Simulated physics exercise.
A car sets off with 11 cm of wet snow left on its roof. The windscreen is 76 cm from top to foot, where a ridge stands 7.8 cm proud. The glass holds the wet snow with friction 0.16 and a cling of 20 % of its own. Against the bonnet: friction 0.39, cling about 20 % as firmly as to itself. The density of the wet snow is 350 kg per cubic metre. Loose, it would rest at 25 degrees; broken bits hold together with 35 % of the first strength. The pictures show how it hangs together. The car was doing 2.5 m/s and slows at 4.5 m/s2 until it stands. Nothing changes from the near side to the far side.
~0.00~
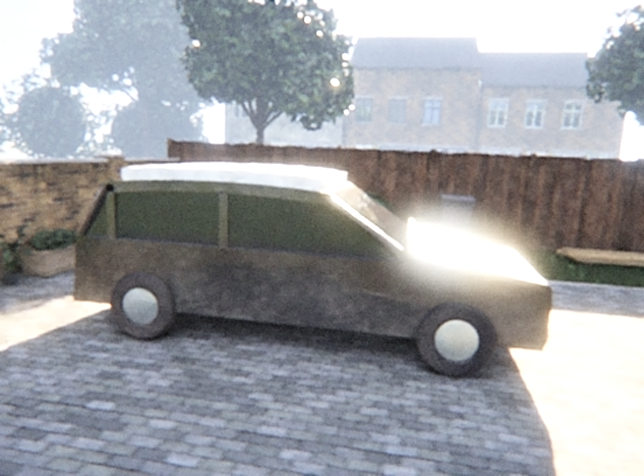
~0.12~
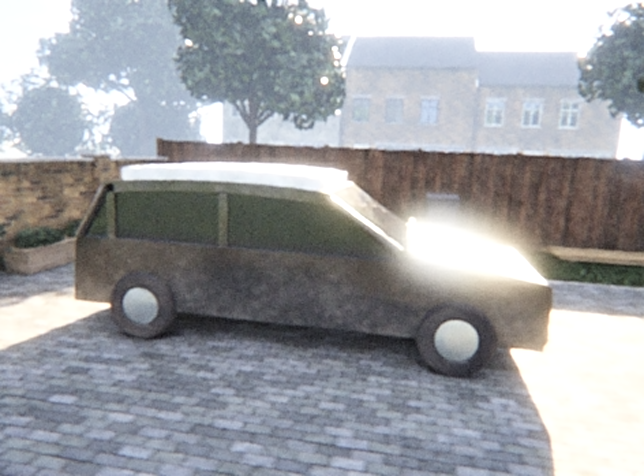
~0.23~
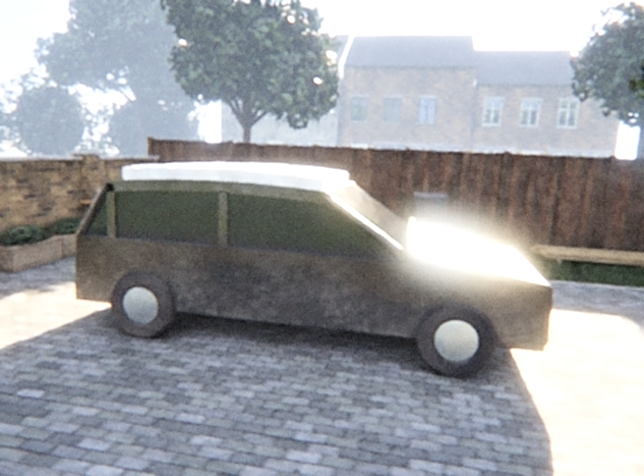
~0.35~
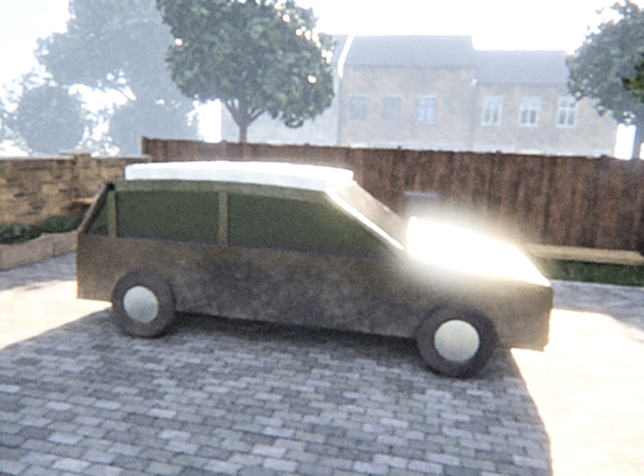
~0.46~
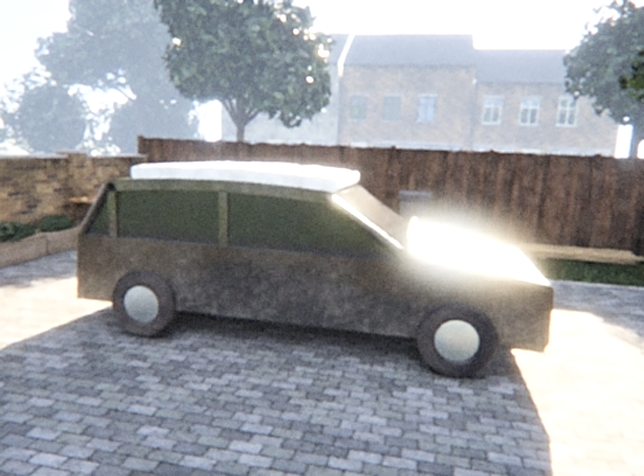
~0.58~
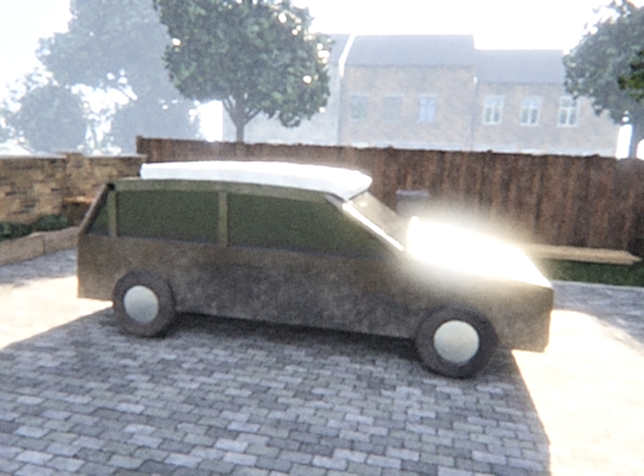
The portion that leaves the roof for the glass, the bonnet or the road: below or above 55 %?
It comes out above 55 %.
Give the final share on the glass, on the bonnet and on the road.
About 35 % on the glass, 30 % on the bonnet, 0 % on the road.
After 0.90 s, 69 % of the snow is on the roof, 29 % on the glass, 2 % on the bonnet and none has gone off the nose.
After 1.29 s, 48 % of the snow is on the roof, 34 % on the glass, 18 % on the bonnet and none has gone off the nose.
After 1.67 s, 37 % of the snow is on the roof, 35 % on the glass, 28 % on the bonnet and none has gone off the nose.
After 2.06 s, 33 % of the snow is on the roof, 37 % on the glass, 29 % on the bonnet and none has gone off the nose.
After 3.10 s, at the end, 33 % of the snow is on the roof, 37 % on the glass, 30 % on the bonnet and none has gone off the nose.
